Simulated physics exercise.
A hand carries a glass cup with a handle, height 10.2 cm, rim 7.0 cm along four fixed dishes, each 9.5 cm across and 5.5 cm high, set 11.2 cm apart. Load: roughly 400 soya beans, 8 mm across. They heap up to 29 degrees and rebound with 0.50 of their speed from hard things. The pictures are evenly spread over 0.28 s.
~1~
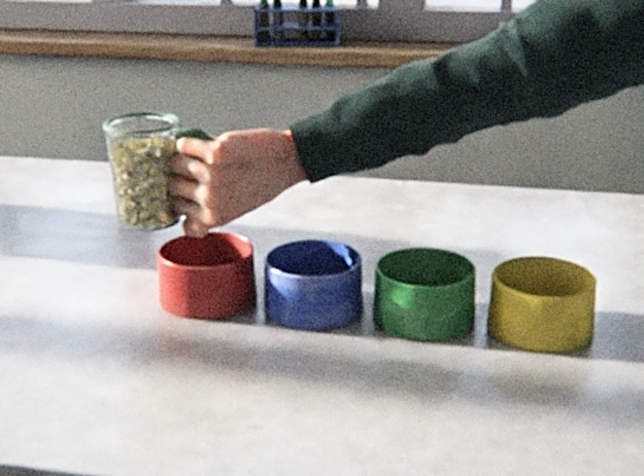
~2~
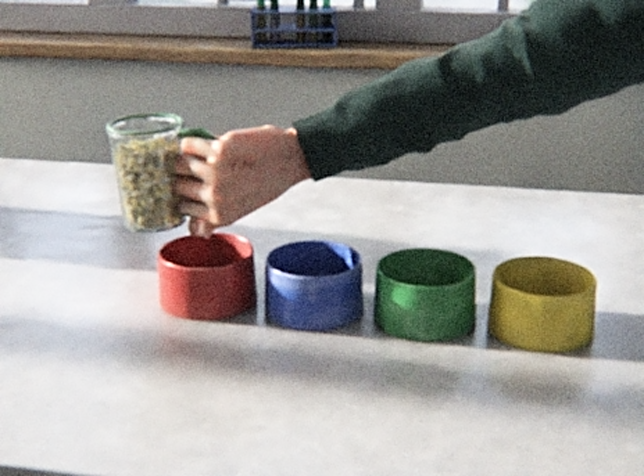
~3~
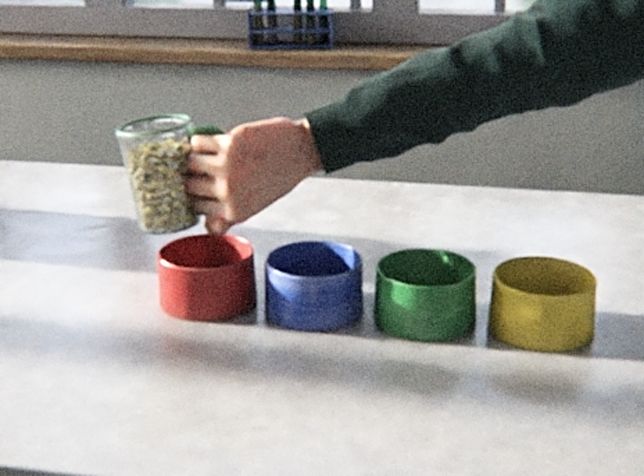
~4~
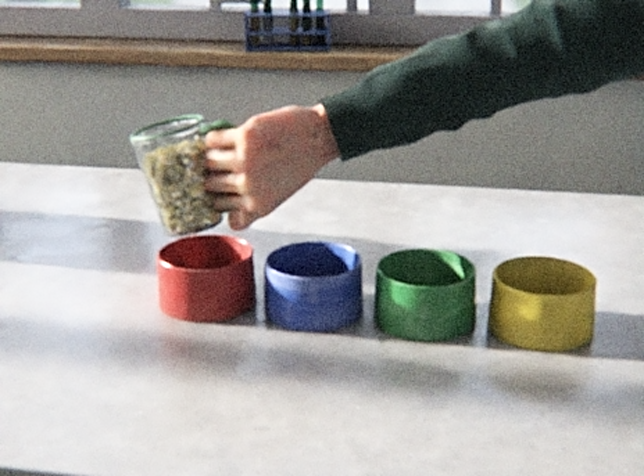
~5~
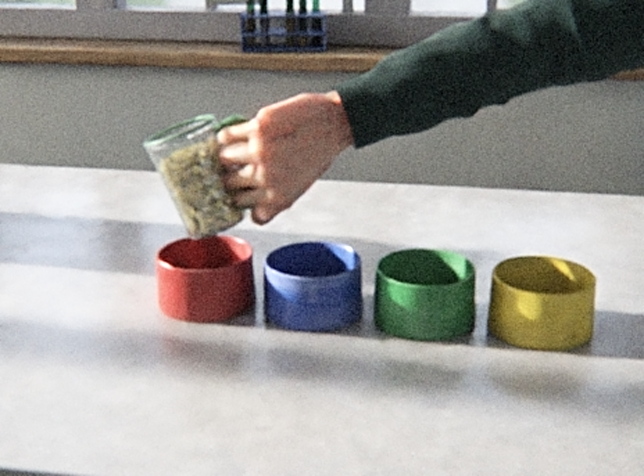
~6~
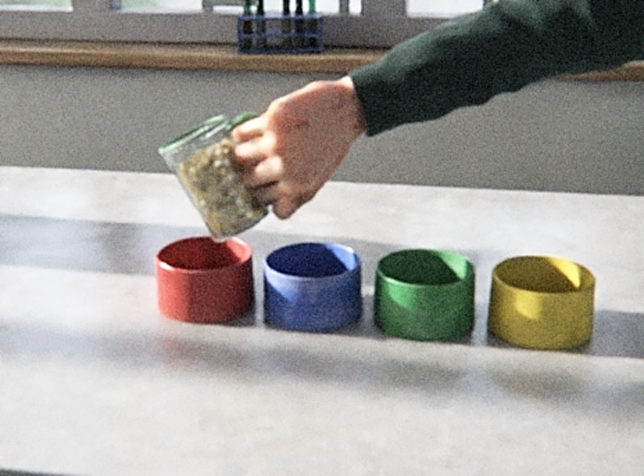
A hand moves a glass cup of beans rightward above colored dishes, gradually tilting it left.
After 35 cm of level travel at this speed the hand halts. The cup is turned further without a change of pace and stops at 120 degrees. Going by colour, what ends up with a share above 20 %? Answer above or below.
Red dish: Below; blue dish: Below; green dish: Above; yellow dish: Below; on the counter: Below.
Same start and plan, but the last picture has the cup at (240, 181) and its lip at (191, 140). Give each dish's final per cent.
Red 0; blue 0; green 100; yellow 0.
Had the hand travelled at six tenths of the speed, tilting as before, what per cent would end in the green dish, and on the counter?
Then: Green 0, counter 10.
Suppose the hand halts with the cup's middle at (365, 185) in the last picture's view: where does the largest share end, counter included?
The winner: Blue.
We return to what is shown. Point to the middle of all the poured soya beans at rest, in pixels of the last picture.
Around (421, 294).
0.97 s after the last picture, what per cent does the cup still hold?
Roughly 40 per cent.
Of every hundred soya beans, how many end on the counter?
Some 0 per cent.
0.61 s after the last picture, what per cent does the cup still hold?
Roughly 95 per cent.
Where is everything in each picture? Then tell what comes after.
Cup at (146, 172), tilt 0 degrees, lip at (109, 121), moved 0.0 cm; middle of the pieces at (144, 179); red dish at (206, 250); blue dish at (313, 258); green dish at (426, 267); yellow dish at (544, 276), in the first picture.
Cup at (150, 173), tilt 2 degrees, lip at (112, 123), moved 0.5 cm; middle of the pieces at (148, 180), in the second picture.
Cup at (163, 175), tilt 6 degrees, lip at (121, 128), moved 1.8 cm; middle of the pieces at (161, 182), in the third picture.
Cup at (181, 177), tilt 13 degrees, lip at (135, 134), moved 3.8 cm; middle of the pieces at (180, 184), in the fourth picture.
Cup at (199, 178), tilt 20 degrees, lip at (149, 141), moved 5.7 cm; middle of the pieces at (199, 186), in the fifth picture.
Cup at (218, 180), tilt 26 degrees, lip at (164, 148), moved 7.7 cm; middle of the pieces at (219, 187); red dish at (204, 253); blue dish at (313, 260); green dish at (425, 267); yellow dish at (543, 274), in the sixth picture.
Then, 0.37 s after the last picture, tilt 72 degrees; cup holds 100 %.
Then, 0.61 s after the last picture, tilt 102 degrees; cup holds 95 %.
Then, 0.97 s after the last picture, tilt 120 degrees; cup holds 40 %, green 55 %.
In the end, red 0 %, blue 0 %, green 95 %, yellow 0 %, counter 0 %.
